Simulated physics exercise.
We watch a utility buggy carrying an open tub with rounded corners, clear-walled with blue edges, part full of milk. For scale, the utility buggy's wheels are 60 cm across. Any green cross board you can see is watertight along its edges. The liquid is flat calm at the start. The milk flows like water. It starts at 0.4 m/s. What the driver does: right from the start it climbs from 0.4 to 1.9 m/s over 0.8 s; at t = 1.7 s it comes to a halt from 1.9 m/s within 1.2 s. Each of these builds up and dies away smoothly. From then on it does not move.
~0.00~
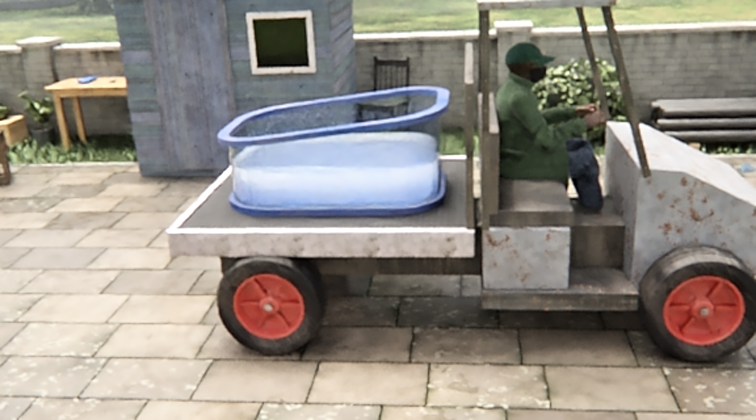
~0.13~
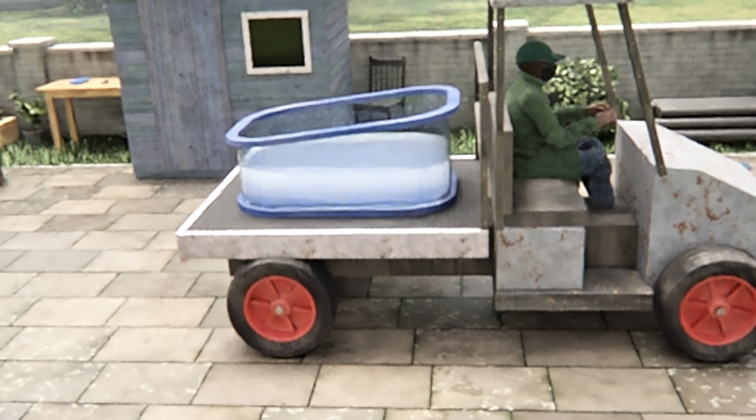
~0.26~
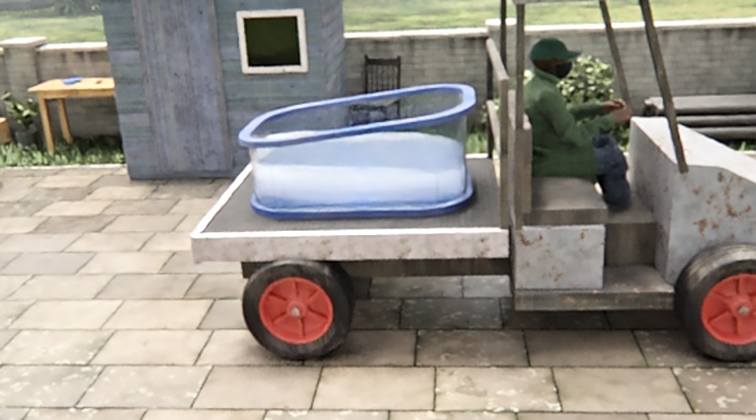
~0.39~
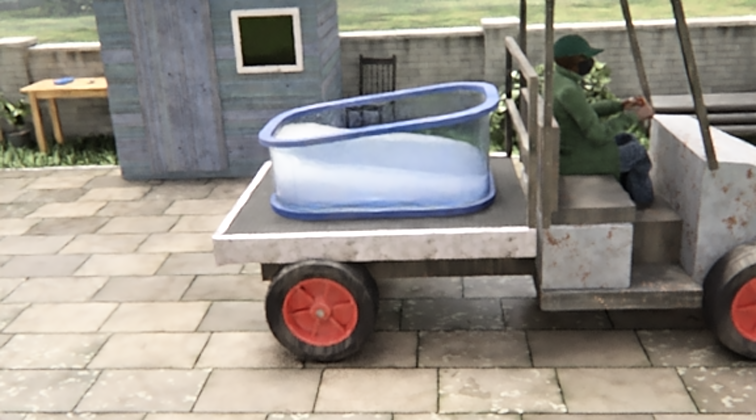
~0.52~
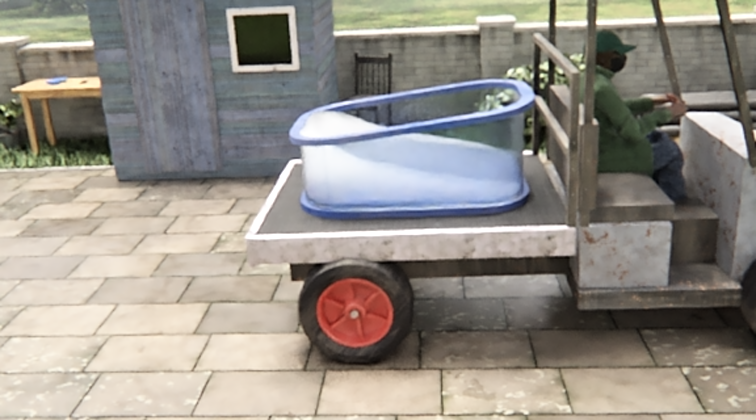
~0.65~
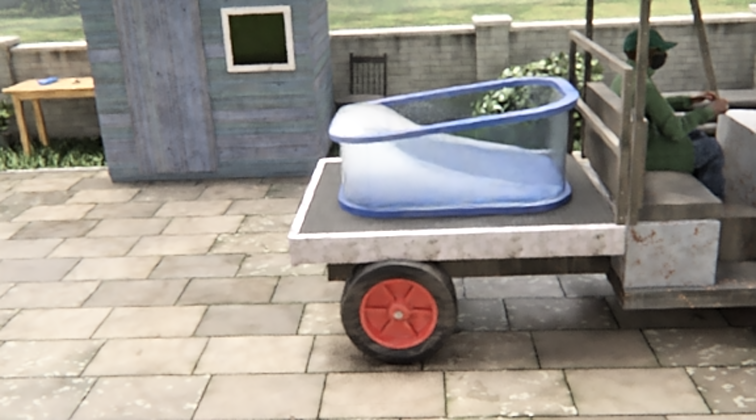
The clip shows a driver in green steering a utility buggy to the right across a paved yard, carrying a clear, blue-edged tub part full of milky liquid, which starts level and then slopes up increasingly steeply toward the back.
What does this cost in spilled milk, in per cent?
Some 4 per cent goes overboard.
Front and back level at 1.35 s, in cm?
Front 36 cm, back 20 cm.
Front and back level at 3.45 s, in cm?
Front 20 cm, back 40 cm.
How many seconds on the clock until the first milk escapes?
At about 0.9 s.
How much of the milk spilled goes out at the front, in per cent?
About 30 per cent.
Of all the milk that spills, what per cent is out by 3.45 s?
Some 90 per cent by then.
After 1.35 s it stands 20 cm high behind and 36 cm in front; 3 per cent has gone over the back.
After 2.35 s it stands 22 cm high behind and 32 cm in front; 4 per cent has gone mostly over the back, some over the front.
After 3.45 s it stands 39 cm high behind and 19 cm in front; 4 per cent has gone mostly over the back, some over the front.
After 5.89 s 4 per cent has gone mostly over the back, some over the front, 9 of 205 litres.
